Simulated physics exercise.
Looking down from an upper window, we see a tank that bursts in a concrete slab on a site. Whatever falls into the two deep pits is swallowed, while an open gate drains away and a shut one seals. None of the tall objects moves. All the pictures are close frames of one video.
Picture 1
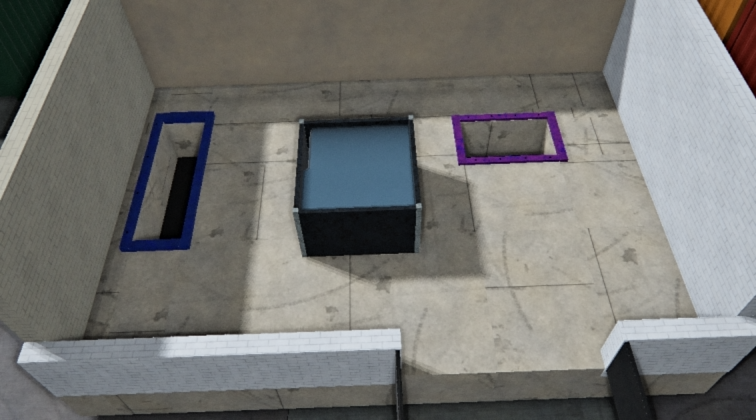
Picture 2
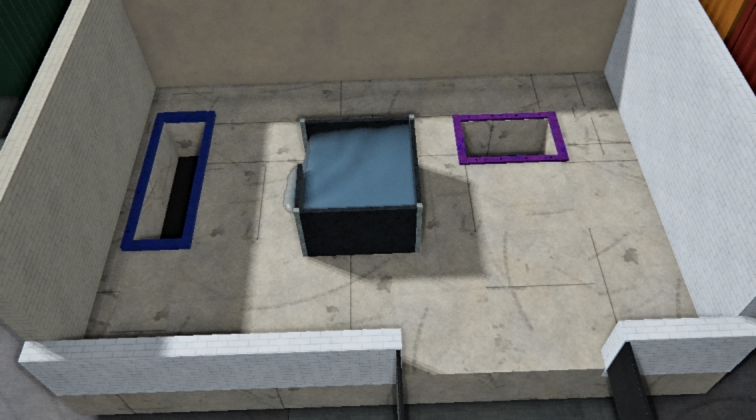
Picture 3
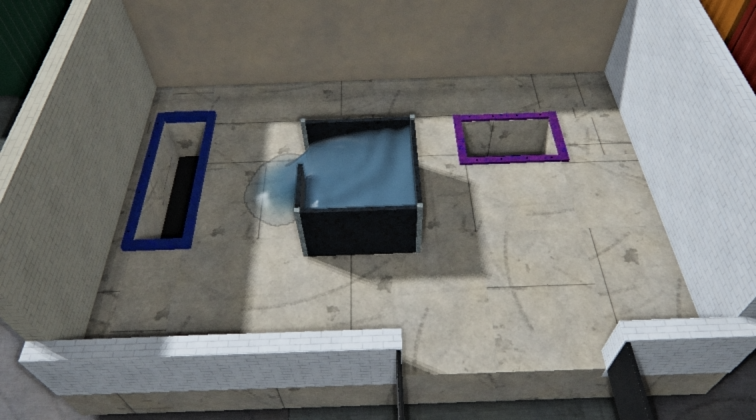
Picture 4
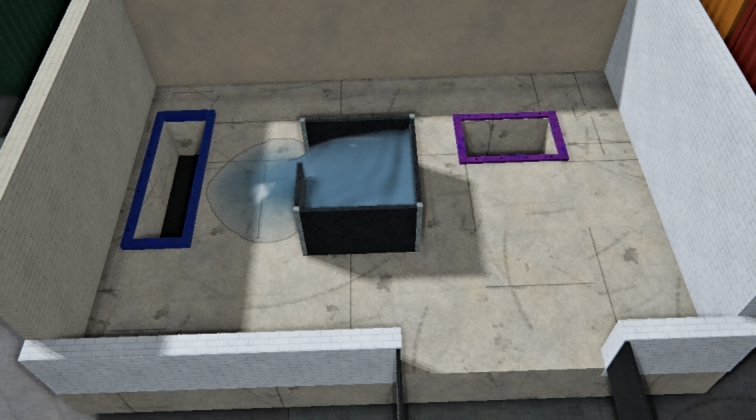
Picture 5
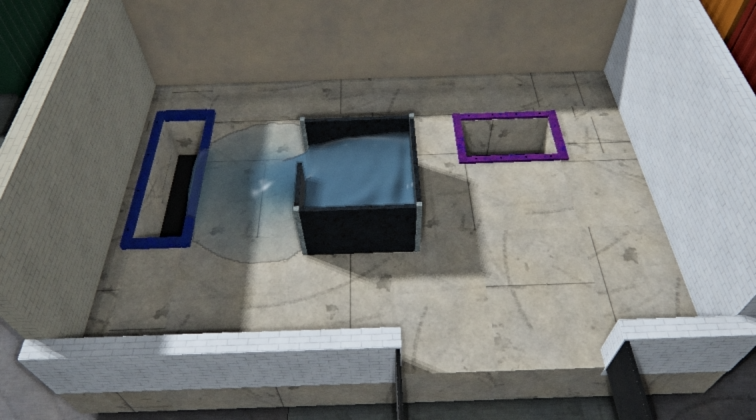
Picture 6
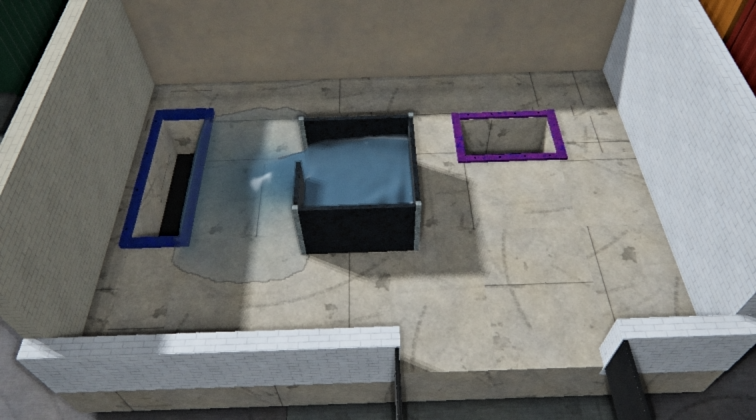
The video shows a dark open tank of blue water on a concrete slab between a blue-framed opening and a purple-framed one; water bursts from its left side and spreads leftward across the slab to the blue frame's edge.
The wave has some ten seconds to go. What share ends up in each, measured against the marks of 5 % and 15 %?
The gate is nearly idle - draining beneath five per cent; the blue pit is busy - draining past fifteen per cent; the purple pit is nearly idle - draining beneath five per cent.
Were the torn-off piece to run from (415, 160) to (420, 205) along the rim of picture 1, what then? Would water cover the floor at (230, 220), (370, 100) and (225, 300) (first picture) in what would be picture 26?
Listed in order, they come out without a puddle, without a puddle and without a puddle.
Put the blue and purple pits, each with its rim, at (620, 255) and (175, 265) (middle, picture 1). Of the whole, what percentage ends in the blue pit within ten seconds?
Result - blue pit, 0 in a hundred.
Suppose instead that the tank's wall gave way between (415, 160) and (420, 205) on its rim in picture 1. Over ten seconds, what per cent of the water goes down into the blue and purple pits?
Out of every hundred parts, blue takes 0 and purple takes 6.
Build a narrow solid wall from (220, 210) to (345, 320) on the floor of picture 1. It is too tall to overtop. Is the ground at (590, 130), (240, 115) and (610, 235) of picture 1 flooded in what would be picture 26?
Point by point: First spared, next swamped, last spared.
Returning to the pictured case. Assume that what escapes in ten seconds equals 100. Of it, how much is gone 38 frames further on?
Near 100 in a hundred.
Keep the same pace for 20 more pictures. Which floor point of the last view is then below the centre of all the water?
I'd mark it close to (284, 200).
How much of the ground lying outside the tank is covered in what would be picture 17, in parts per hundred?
I reckon 20 per cent or so.
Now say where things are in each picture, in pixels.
In the first picture, still water in the open tank at (357, 166).
In the second picture, water pours out at (309, 175) and has run to a hidden place.
In the third picture, the front is at (252, 202), out from the gap at (309, 176).
In the fourth picture, the front is at (213, 186), out from the gap at (309, 176).
In the fifth picture, the front is at (200, 155), out from the gap at (309, 176).
In the sixth picture, the front is at (216, 122), out from the gap at (308, 175).
A moment on, water covers 20 % of the floor; the gate 0 %, the blue pit 17 %, the purple pit 0 %.
Next, water covers 20 % of the floor; the gate 0 %, the blue pit 29 %, the purple pit 0 %.
Then, water covers 30 % of the floor; the gate 0 %, the blue pit 40 %, the purple pit 0 %.
Later, water covers 50 % of the floor; the gate 0 %, the blue pit 43 %, the purple pit 0 %.
In the end, water covers 80 % of the floor; the gate 1 %, the blue pit 43 %, the purple pit 0 %.
